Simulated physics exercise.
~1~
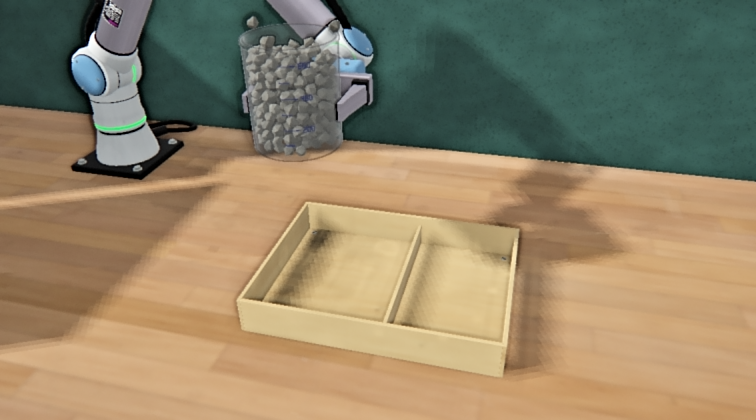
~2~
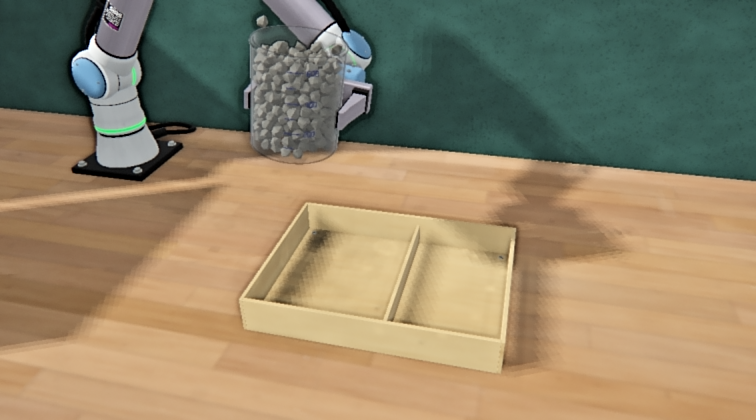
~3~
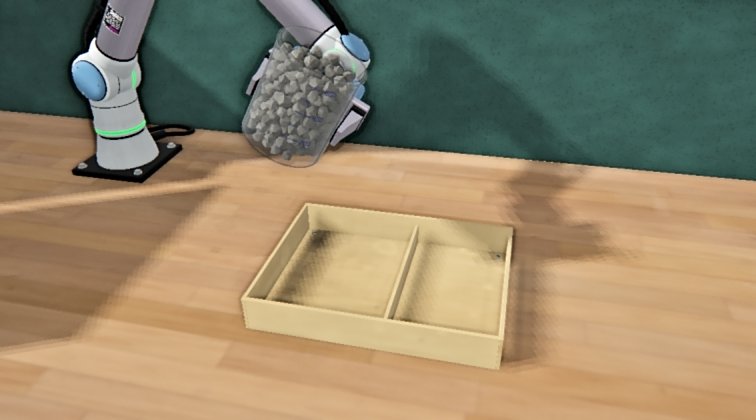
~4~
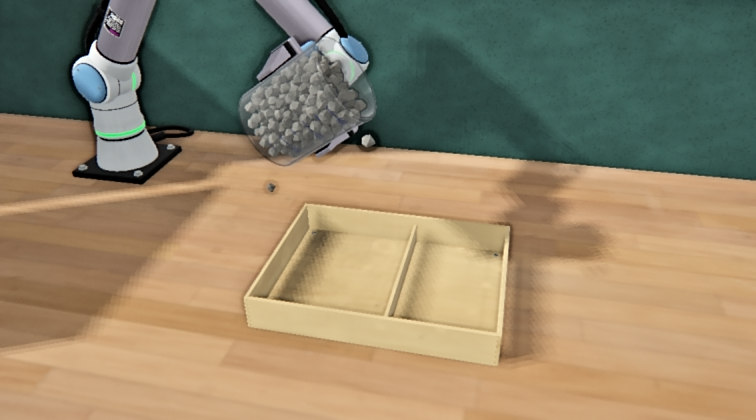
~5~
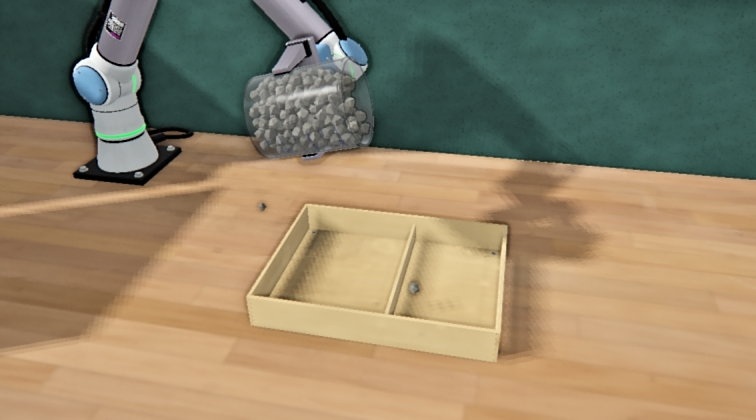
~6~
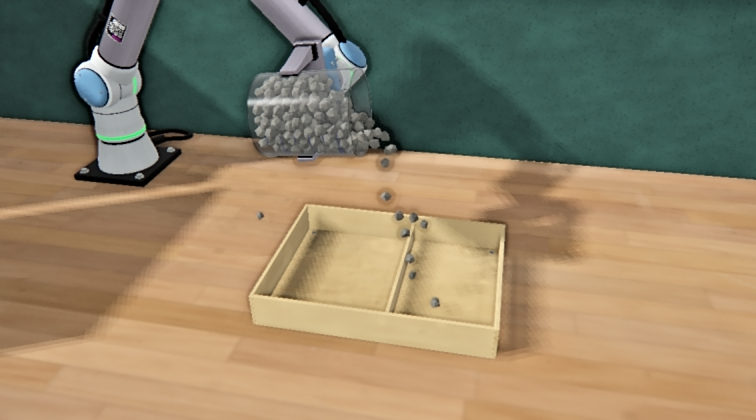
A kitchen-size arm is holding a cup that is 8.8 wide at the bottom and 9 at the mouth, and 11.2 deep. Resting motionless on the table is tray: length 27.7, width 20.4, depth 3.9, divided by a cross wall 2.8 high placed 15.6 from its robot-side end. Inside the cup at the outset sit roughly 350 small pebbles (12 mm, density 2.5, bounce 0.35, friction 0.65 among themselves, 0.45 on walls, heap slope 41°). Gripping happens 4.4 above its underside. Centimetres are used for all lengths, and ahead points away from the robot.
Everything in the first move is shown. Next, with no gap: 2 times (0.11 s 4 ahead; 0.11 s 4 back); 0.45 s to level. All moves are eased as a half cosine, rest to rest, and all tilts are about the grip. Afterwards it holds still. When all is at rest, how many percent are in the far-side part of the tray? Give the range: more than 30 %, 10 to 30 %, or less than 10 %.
The range is more than 30 %.
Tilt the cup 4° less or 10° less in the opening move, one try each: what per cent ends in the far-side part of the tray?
First try near 40 %, second near 30 %.
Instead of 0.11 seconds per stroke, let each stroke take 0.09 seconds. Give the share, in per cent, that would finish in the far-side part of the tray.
That would give around 60 per cent.
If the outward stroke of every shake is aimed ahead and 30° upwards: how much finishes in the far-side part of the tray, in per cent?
I'd reckon around 70 per cent.
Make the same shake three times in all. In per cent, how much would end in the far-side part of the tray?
Then roughly 55 percent.
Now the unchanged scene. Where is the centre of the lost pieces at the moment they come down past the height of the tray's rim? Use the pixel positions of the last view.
Their middle sits near (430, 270).
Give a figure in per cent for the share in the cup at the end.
I'd put it close to 40 per cent.
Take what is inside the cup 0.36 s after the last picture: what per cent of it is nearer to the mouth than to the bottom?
Something like 60 percent sits in that half.
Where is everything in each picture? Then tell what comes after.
The first picture shows the cup middle at (295, 93), level; upper third of the load around (289, 67), from x 250 to 335, top at y 25; 347 in the cup.
The second picture shows the cup middle at (297, 96), tilted 8° forward; upper third of the load around (294, 70), from x 260 to 335, top at y 20; 346 in the cup, 1 in flight or on a rim.
The third picture shows the cup middle at (302, 100), tilted 29° forward; upper third of the load around (301, 77), from x 255 to 350, top at y 50; 346 in the cup, 1 in flight or on a rim.
The fourth picture shows the cup middle at (306, 105), tilted 55° forward; upper third of the load around (309, 86), from x 250 to 370, top at y 55; 345 in the cup, 2 in flight or on a rim.
The fifth picture shows the cup middle at (309, 111), tilted 76° forward; upper third of the load around (308, 91), from x 255 to 415, top at y 75; 345 in the cup, 1 in the far-side part, 1 on the table or floor.
The sixth picture shows the cup middle at (311, 114), tilted 84° forward; upper third of the load around (302, 97), from x 260 to 435, top at y 80; 335 in the cup, 4 in the far-side part, 1 on the table or floor, 7 in flight or on a rim.
Then, 0.36 s on, tilted 84° forward, highest piece 24 above the table; 215 in the cup, 110 in the far-side part, 15 in the robot-side part, 1 on the table or floor, 6 in flight or on a rim.
Then, 0.71 s on, tilted 28° forward, highest piece 28 above the table; 160 in the far-side part, 144 in the cup, 37 in the robot-side part, 2 on the table or floor, 4 in flight or on a rim.
Then, 1.09 s on, level, highest piece 25 above the table; 163 in the far-side part, 144 in the cup, 38 in the robot-side part, 2 on the table or floor.
Then, 2.14 s on, level, highest piece 25 above the table; 163 in the far-side part, 144 in the cup, 38 in the robot-side part, 2 on the table or floor.
In the end, 163 in the far-side part, 144 in the cup, 38 in the robot-side part, 2 on the table or floor. That is 47 % in the far-side part of the tray.
